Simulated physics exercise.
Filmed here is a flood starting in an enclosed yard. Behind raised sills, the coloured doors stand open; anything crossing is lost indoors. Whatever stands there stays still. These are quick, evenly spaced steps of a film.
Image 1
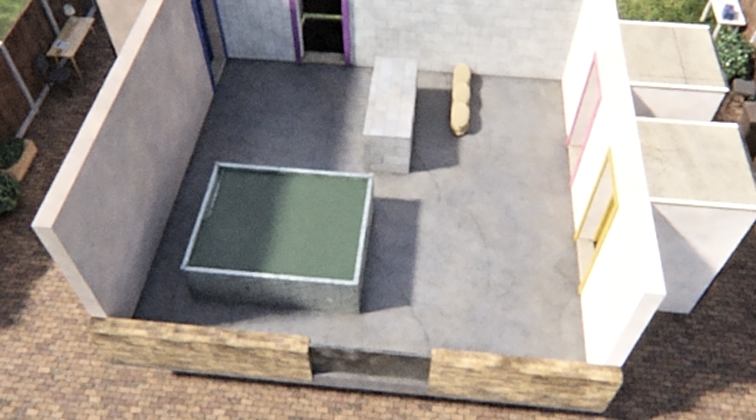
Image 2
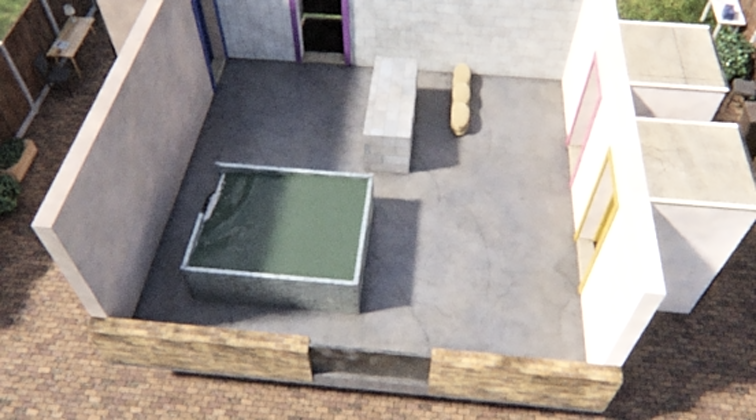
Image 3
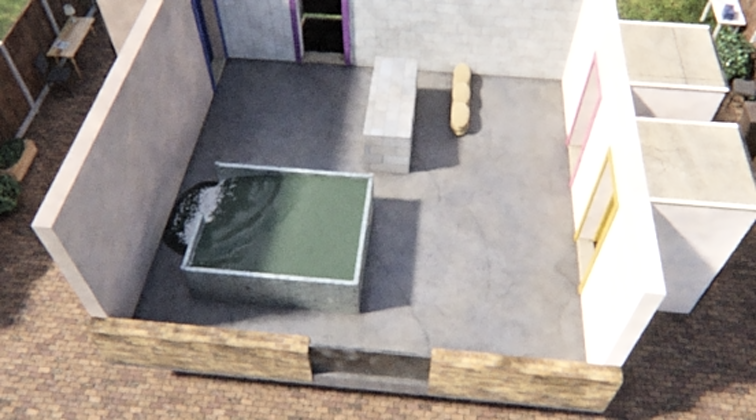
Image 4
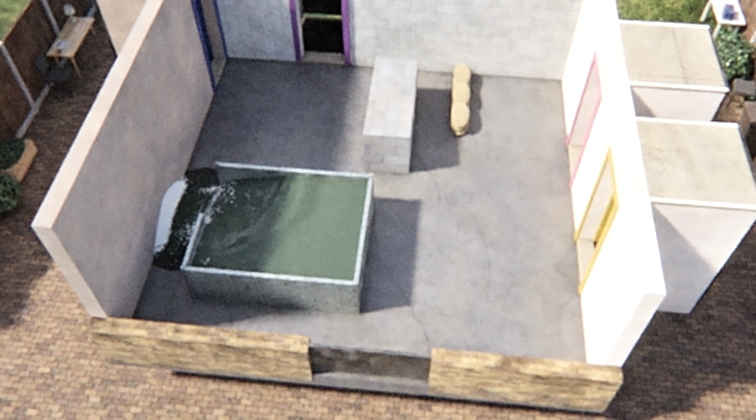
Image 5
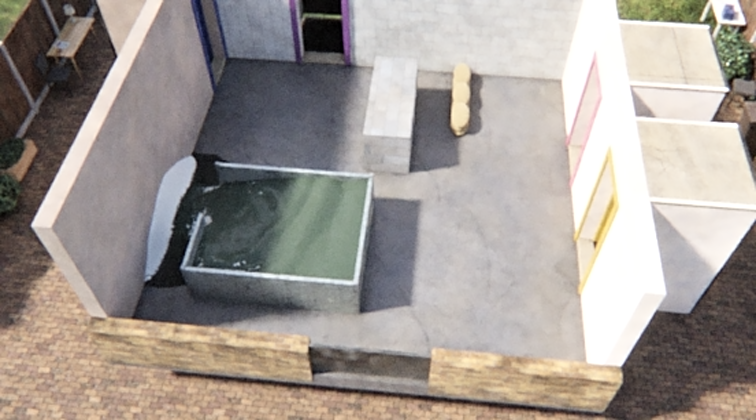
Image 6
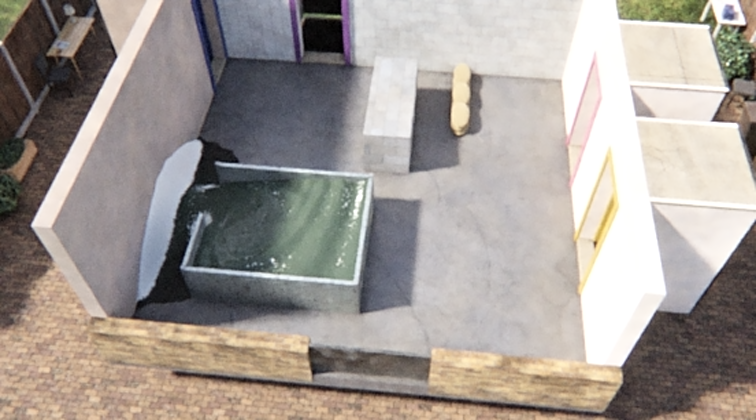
In a walled yard seen from above, a rectangular tank of green water sits still near a pale block. Water then bursts through the tank's left side, splashes onto the grey floor and spreads to the left wall, fanning out alongside it while the level inside drops and the surface ripples.
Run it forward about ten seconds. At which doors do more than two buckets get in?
At the end, the pink door is going to stay inside the allowance; the blue door is going to overshoot the allowance; the yellow door is going to stay inside the allowance; the purple door is going to overshoot the allowance.
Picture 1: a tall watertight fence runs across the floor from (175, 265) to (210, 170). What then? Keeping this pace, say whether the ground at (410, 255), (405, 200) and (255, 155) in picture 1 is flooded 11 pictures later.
Results in order: Bone-dry / bone-dry / swamped.
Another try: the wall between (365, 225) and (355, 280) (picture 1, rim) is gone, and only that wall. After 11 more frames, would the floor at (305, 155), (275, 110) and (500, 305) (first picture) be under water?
The first point is spared, the second spared, the third soaked.
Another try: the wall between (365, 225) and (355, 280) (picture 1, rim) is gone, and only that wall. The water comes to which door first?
The yellow-painted one comes first.
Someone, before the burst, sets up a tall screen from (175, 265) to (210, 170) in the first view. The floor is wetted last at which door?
My answer is the pink-painted one.
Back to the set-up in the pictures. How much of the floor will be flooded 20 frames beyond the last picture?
Close to 45 %.
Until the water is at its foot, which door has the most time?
It's the pink one.
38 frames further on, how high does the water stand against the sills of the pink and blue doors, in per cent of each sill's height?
Roughly 30 and 190 %.
A moment on, water covers 20 % of the floor; the pink door not reached, the blue door wet at the sill, nothing in, the yellow door not reached, the purple door not reached.
Next, water covers 35 % of the floor; the pink door not reached, the blue door wet at the sill, nothing in, the yellow door not reached, the purple door under two buckets in.
Then, water covers 45 % of the floor; the pink door not reached, the blue door over two buckets in, the yellow door not reached, the purple door over two buckets in.
Later, water covers 80 % of the floor; the pink door wet at the sill, nothing in, the blue door far over two buckets in, the yellow door wet at the sill, nothing in, the purple door over two buckets in.
In the end, water covers 100 % of the floor; the pink door wet at the sill, nothing in, the blue door far over two buckets in, the yellow door under two buckets in, the purple door far over two buckets in.
